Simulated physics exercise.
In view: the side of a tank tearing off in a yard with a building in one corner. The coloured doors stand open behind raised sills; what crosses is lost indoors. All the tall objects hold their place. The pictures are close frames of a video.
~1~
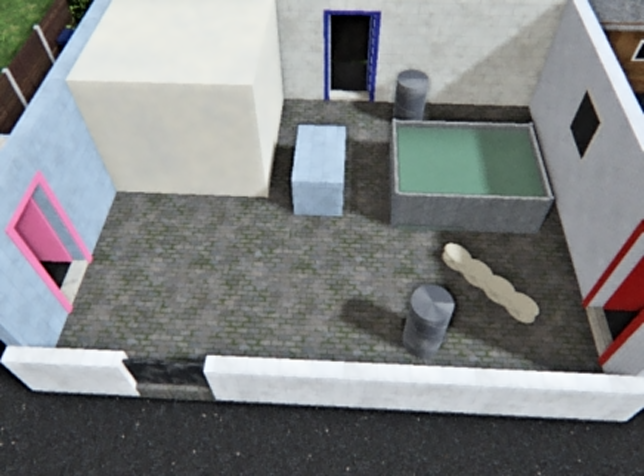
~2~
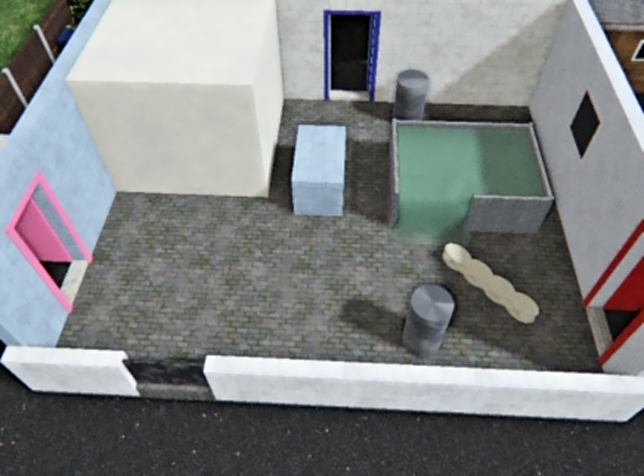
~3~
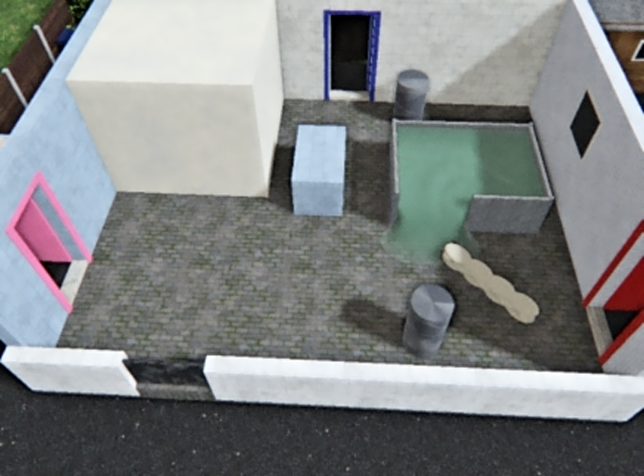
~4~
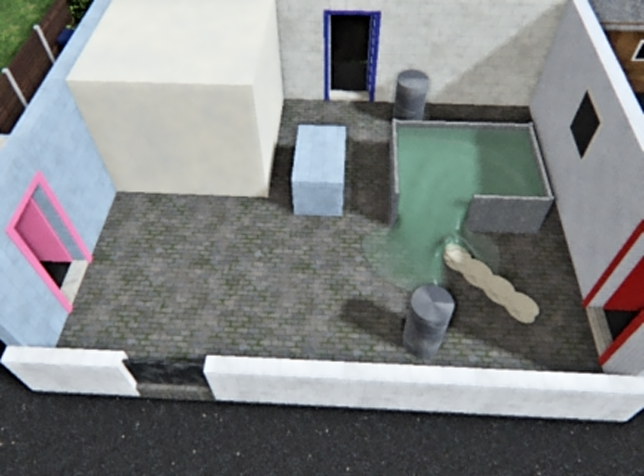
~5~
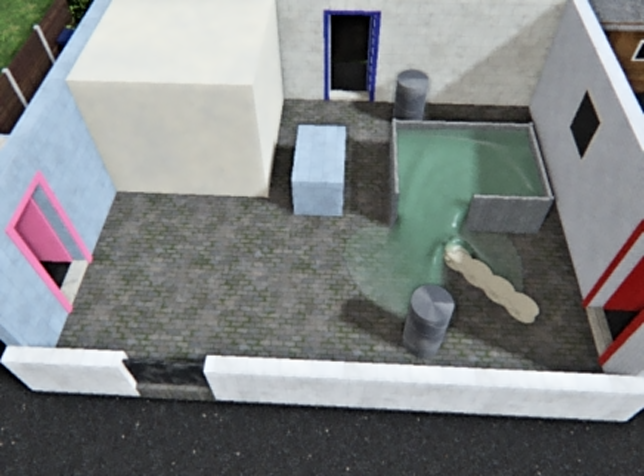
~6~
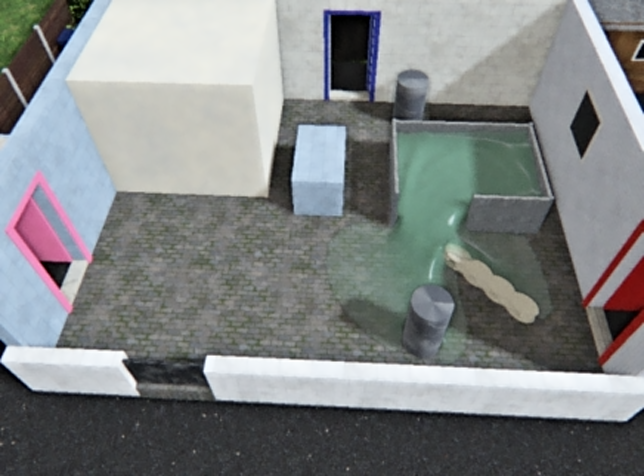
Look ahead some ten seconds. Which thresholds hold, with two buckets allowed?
One by one: The blue door holds within the limit; the pink door floods; the red door floods.
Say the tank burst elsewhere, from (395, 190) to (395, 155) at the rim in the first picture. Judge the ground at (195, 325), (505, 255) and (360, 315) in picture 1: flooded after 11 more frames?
In turn: Under water, dry, wet.
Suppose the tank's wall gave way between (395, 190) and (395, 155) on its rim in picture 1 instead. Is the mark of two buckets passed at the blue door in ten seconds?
In short: The blue one goes over.
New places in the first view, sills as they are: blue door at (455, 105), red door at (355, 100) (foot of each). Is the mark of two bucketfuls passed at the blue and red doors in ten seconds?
Blue door takes less, red door takes less.
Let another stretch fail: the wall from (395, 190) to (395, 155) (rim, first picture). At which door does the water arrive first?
It is the blue door.
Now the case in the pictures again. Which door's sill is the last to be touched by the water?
That is the blue door.
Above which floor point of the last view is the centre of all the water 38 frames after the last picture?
Roughly at (357, 263).
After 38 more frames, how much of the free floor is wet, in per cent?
Close to 70 %.
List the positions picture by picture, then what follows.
The first frame shows the water tank at (467, 161) is whole and still.
In the second frame, water pours out at (431, 215) and has run to (390, 230).
In the third frame, the front is at (470, 263), out from the gap at (431, 217).
In the fourth frame, water pours out at (430, 218) and has run to (492, 275).
In the fifth frame, water pours out at (430, 218) and has run to a hidden place.
In the sixth frame, the front is at (452, 356), out from the gap at (430, 218).
A moment on, water covers 30 % of the floor; the blue door not reached, the pink door not reached, the red door under two buckets in.
Next, water covers 45 % of the floor; the blue door not reached, the pink door not reached, the red door over two buckets in.
Then, water covers 55 % of the floor; the blue door not reached, the pink door under two buckets in, the red door far over two buckets in.
Later, water covers 70 % of the floor; the blue door not reached, the pink door far over two buckets in, the red door far over two buckets in.
In the end, water covers 90 % of the floor; the blue door wet at the sill, nothing in, the pink door far over two buckets in, the red door far over two buckets in.
